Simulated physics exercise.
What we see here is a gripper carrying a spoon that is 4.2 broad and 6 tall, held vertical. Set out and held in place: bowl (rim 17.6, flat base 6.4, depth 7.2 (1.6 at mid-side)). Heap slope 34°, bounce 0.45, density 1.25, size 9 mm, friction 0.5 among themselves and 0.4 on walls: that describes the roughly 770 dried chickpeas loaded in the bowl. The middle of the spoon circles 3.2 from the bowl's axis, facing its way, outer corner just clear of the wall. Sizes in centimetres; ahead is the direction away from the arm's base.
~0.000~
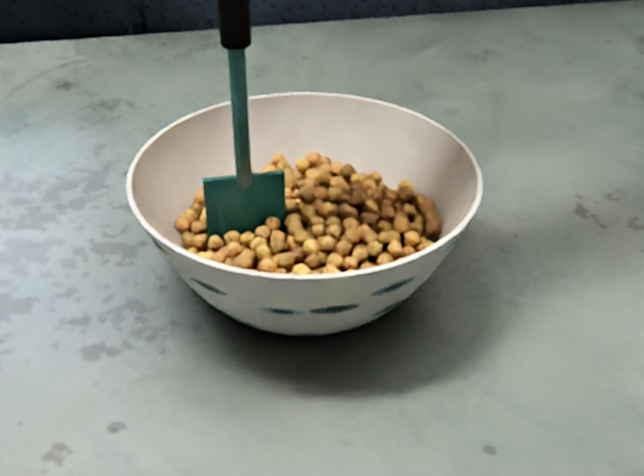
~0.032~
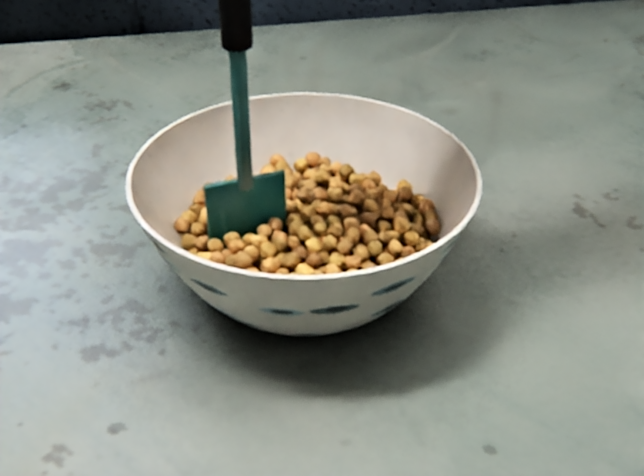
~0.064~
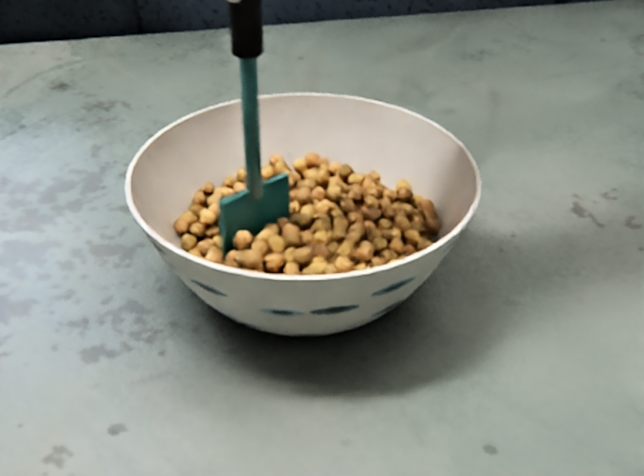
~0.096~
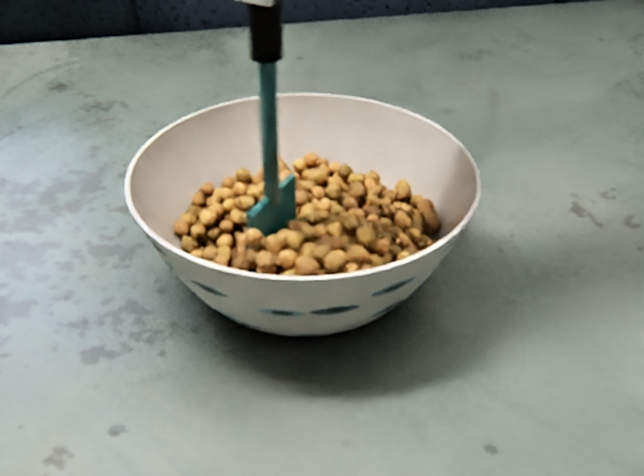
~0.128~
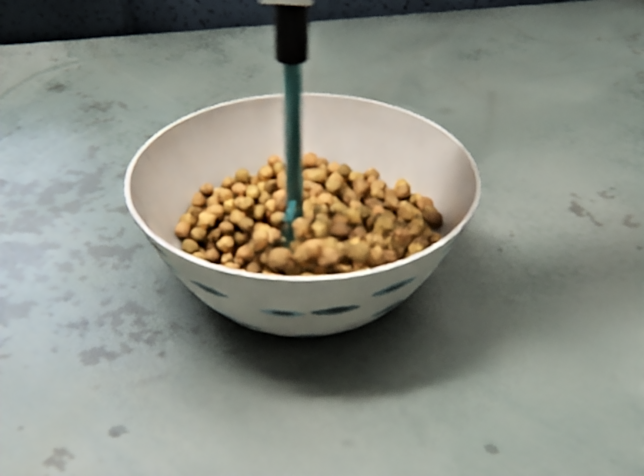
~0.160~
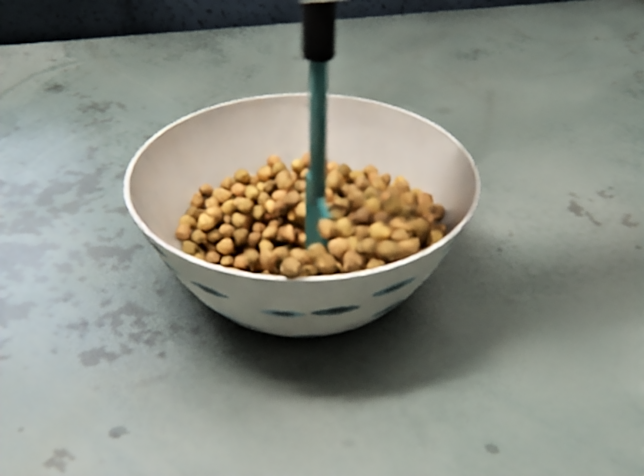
The footage shows a teal spatula-like tool with a dark handle, held upright in a pale bowl of chickpeas, turning edge-on as it sweeps from the left toward the right through the heap, pushing chickpeas rightward while the bowl stays still.
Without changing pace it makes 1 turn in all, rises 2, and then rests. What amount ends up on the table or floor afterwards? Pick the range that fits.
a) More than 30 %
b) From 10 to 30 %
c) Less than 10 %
The answer is c.
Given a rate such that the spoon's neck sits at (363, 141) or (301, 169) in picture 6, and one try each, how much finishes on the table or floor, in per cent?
Some 20 and 0 per cent.
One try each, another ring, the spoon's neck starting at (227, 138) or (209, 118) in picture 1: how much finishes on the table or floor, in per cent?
10 and 5 %.
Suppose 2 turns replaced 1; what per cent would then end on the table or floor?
5 %.
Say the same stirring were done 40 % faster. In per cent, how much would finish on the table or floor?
Roughly 15 per cent.
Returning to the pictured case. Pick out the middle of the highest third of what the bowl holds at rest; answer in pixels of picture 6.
Roughly pixel (261, 229).
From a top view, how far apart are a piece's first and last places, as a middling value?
4 centimetres.
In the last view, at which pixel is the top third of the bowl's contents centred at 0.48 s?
Near pixel (244, 169).
By 0.32 s, 193° round, highest piece 10 above the table; 757 in the bowl, 2 on the table or floor, 8 in flight or on the tool.
By 0.48 s, 296° round, highest piece 9 above the table; 743 in the bowl, 17 on the table or floor, 7 in flight or on the tool.
By 0.76 s, 0° round, highest piece 7 above the table; 736 in the bowl, 31 on the table or floor.
By 1.46 s, 0° round, highest piece 7 above the table; 736 in the bowl, 31 on the table or floor.
Final count, 736 in the bowl, 31 on the table or floor. That is 4 % on the table or floor.
